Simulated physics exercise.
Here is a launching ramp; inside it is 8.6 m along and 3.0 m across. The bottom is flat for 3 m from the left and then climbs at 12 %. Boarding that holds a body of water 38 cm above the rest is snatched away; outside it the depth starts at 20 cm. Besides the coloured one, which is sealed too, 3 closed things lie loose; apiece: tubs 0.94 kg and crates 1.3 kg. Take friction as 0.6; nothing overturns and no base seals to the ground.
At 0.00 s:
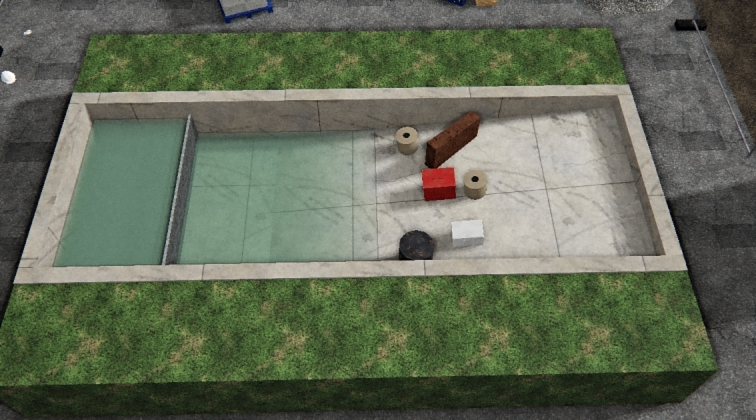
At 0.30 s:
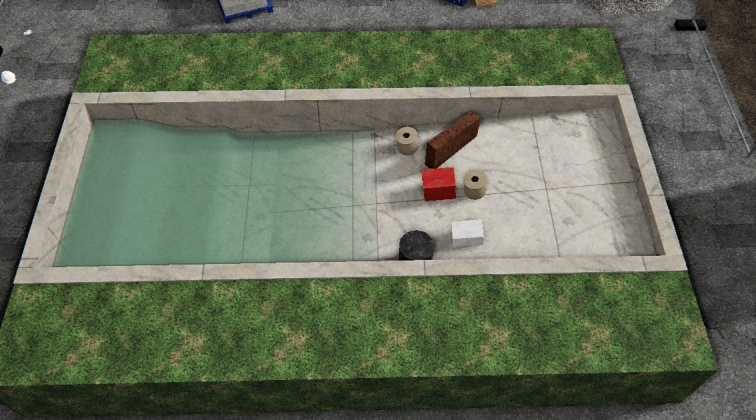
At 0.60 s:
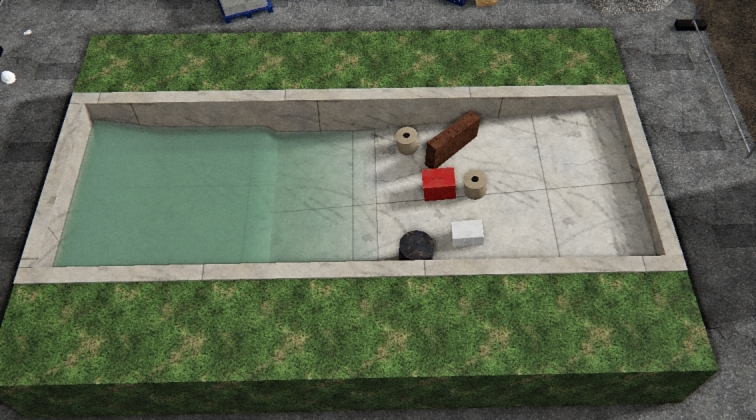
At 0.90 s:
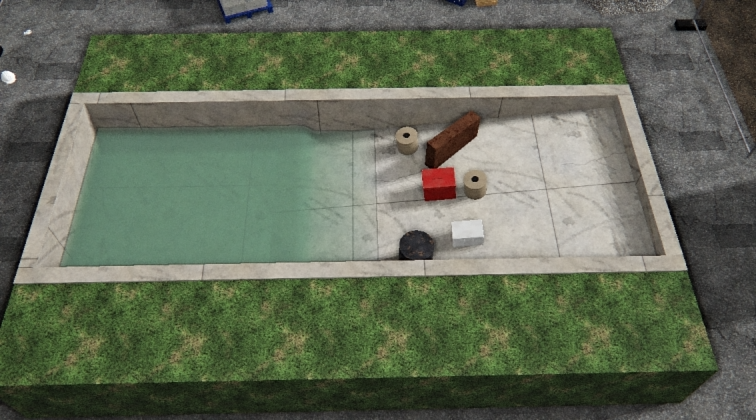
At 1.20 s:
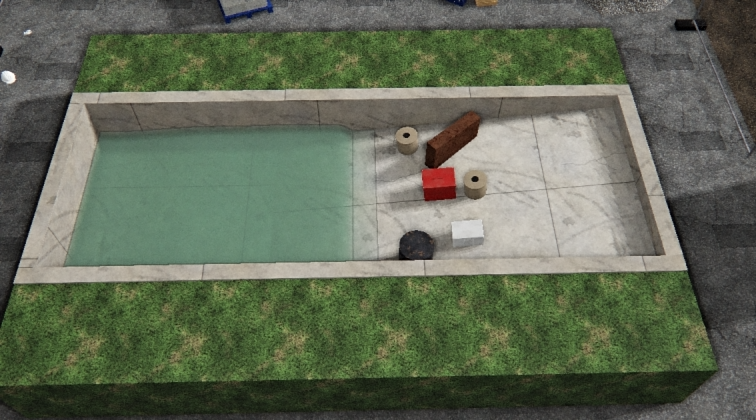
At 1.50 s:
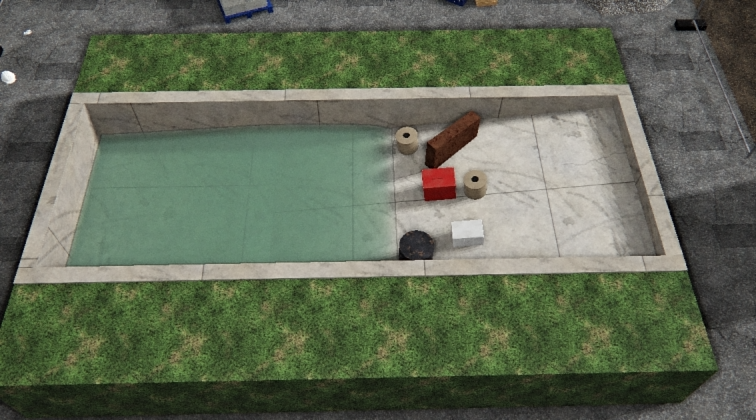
Green water spreading gently rightward along a sloping stone basin after a dividing board vanishes, the red box and other objects staying still.
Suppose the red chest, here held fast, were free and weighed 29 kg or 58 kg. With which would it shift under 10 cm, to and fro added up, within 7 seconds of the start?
I expect that only the larger load is enough.
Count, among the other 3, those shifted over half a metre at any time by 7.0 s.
That makes 3.
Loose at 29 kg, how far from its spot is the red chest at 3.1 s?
Roughly 30 cm.
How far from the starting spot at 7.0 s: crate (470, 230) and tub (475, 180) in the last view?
In turn: 140 cm, 60 cm.
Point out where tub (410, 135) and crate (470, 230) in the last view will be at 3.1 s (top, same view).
Near (455, 109) and (545, 245).
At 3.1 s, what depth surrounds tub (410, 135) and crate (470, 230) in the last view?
Roughly 23 and 5 cm.
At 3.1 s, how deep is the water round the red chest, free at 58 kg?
Roughly 12 cm.
After 2.1 s the red chest would be 0 cm from its start with 29 kg and 0 cm from its start with 58 kg; 9 cm of water round it then.
After 3.1 s the red chest would be 33 cm from its start with 29 kg and 0 cm from its start with 58 kg; 12 cm of water round it then.
After 4.9 s the red chest would be 35 cm from its start with 29 kg and 0 cm from its start with 58 kg; 6 cm of water round it then.
After 7.0 s the red chest would be 35 cm from its start with 29 kg and 0 cm from its start with 58 kg; 5 cm of water round it then.
